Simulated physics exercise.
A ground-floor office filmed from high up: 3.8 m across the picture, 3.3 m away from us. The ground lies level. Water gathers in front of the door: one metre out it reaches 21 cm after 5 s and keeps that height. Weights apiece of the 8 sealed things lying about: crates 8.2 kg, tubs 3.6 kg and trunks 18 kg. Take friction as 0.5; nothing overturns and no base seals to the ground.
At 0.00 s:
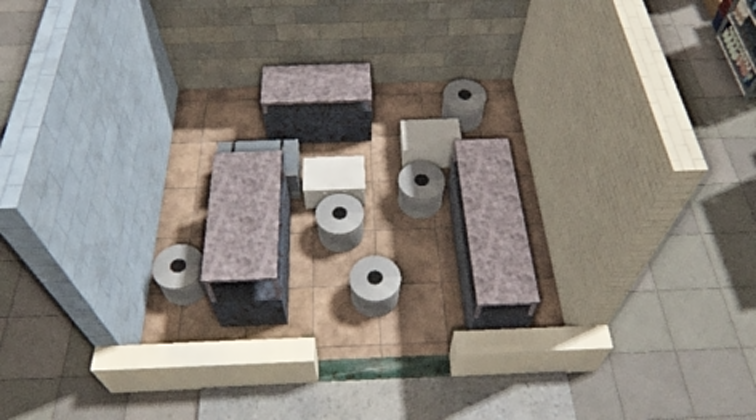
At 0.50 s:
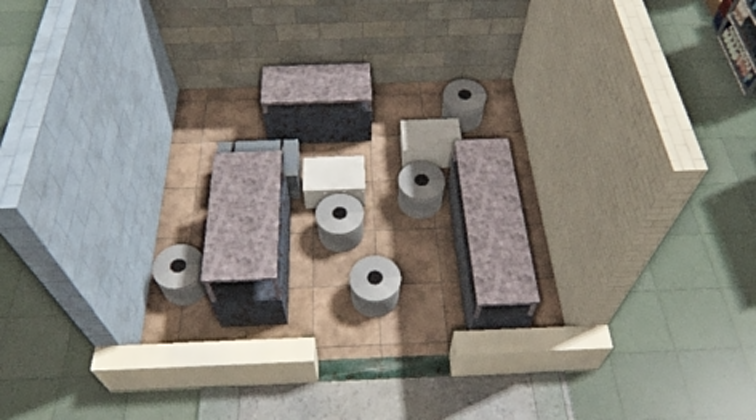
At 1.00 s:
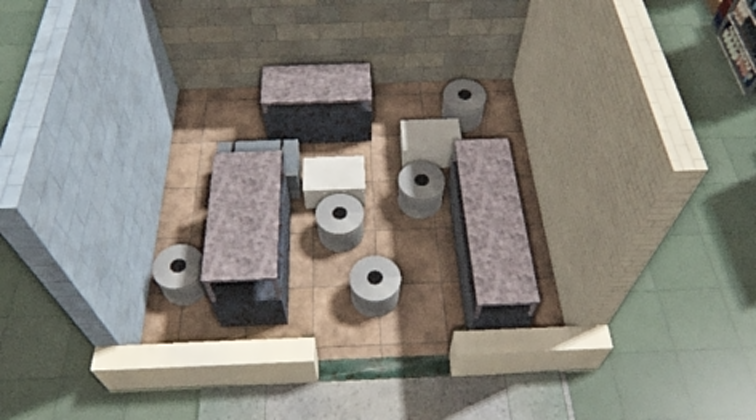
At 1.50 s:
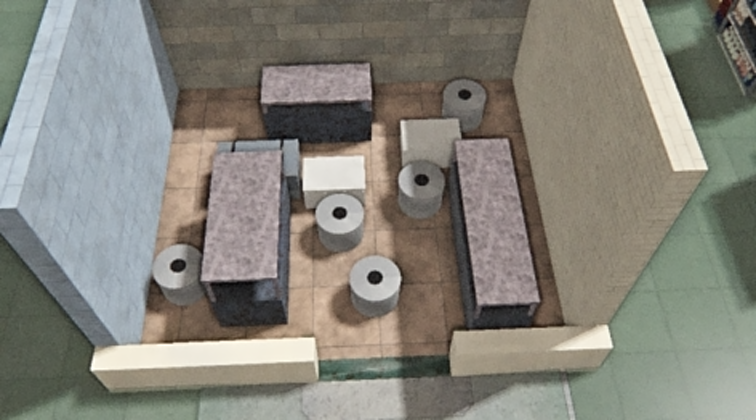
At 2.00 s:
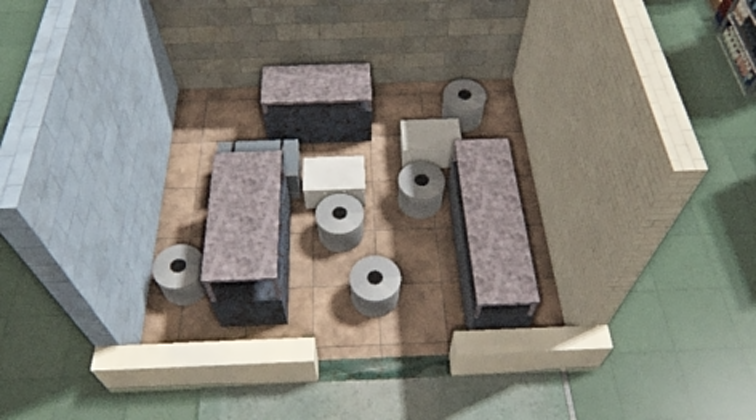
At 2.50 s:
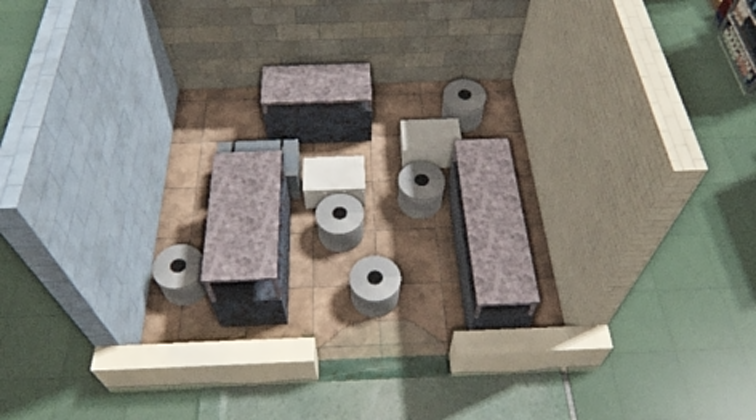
Walled room with three dark blocks, pale boxes and grey cylinders standing still as the floor outside turns from grey to green.
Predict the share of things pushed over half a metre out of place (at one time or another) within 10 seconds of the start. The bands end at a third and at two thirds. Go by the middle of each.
It is two thirds or above.
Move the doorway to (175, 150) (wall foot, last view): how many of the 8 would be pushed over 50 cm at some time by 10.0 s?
In that case 8 of them.
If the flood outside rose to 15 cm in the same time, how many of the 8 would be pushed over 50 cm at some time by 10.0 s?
In that case 7 of them.
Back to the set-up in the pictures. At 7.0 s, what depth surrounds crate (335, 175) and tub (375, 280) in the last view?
Roughly 14 and 6 cm.
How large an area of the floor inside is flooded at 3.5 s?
About 1.5 m2.
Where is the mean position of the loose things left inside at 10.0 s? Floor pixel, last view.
At about (373, 172).
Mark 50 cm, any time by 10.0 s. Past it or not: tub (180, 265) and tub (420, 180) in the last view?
In that order: Less, more.
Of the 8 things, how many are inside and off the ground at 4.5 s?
2 of them.
After 3.5 s 0 of 8 are over 50 cm from their spots; 0 afloat.
After 4.5 s 1 of 8 are over 50 cm from their spots; 2 afloat.
After 7.0 s 5 of 8 are over 50 cm from their spots; 6 afloat.
After 10.0 s 6 of 8 are over 50 cm from their spots, and 7 have been at some point; 7 afloat.
